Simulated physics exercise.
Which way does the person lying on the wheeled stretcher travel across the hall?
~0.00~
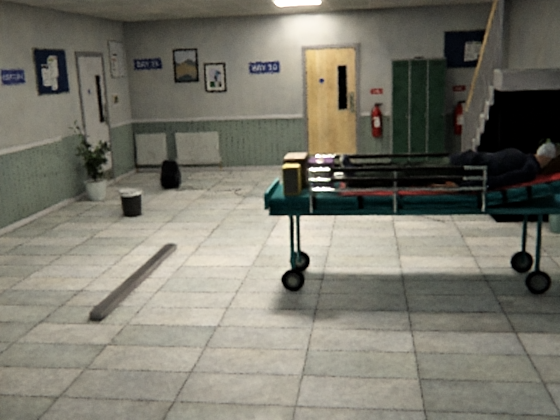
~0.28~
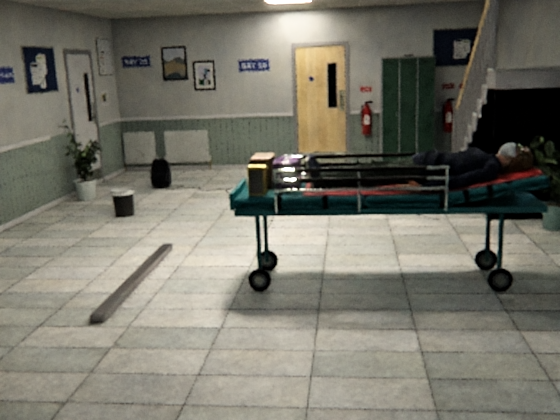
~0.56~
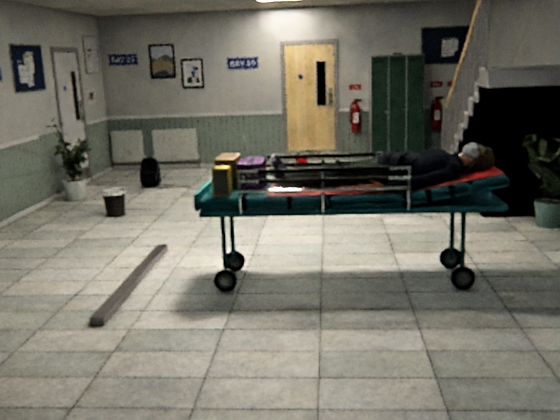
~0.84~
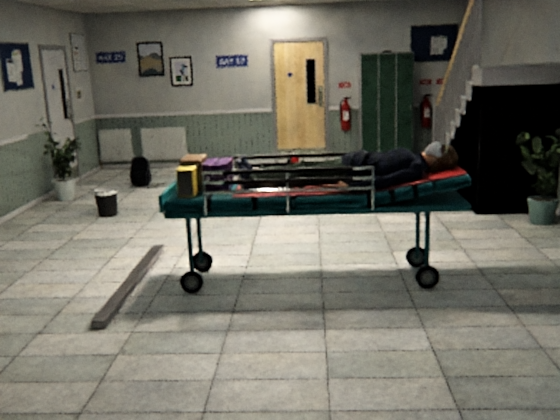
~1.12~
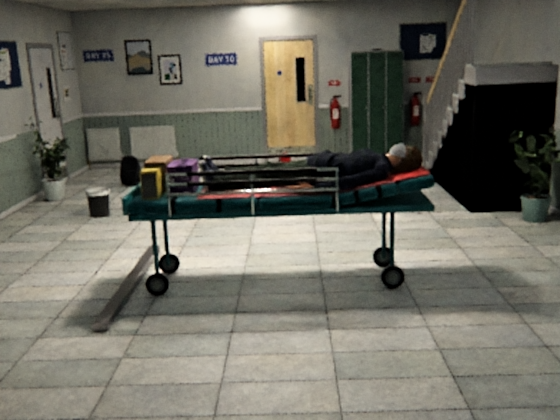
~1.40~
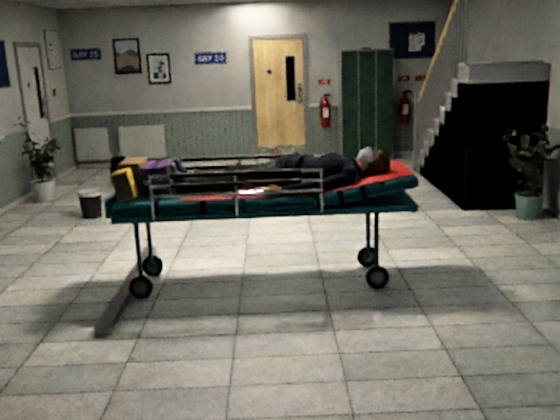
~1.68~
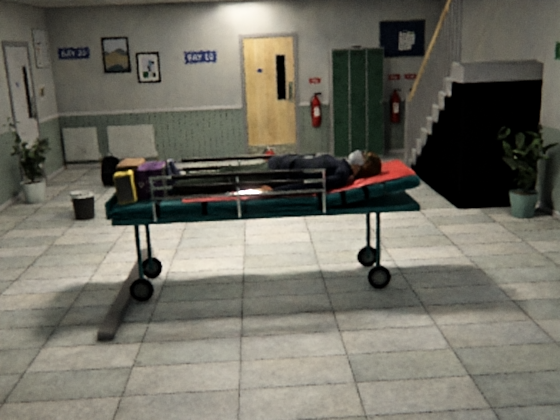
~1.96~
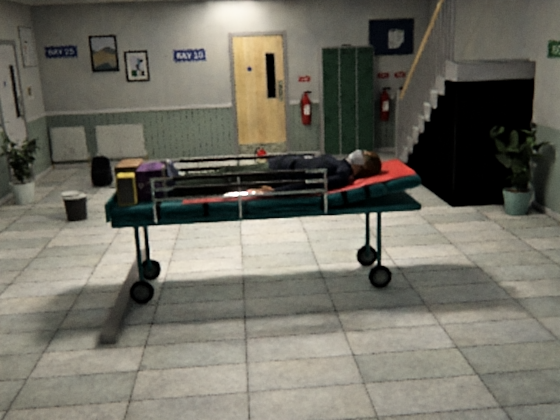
The person is carried to the left on the rolling stretcher, until it stops at the bar on the floor.
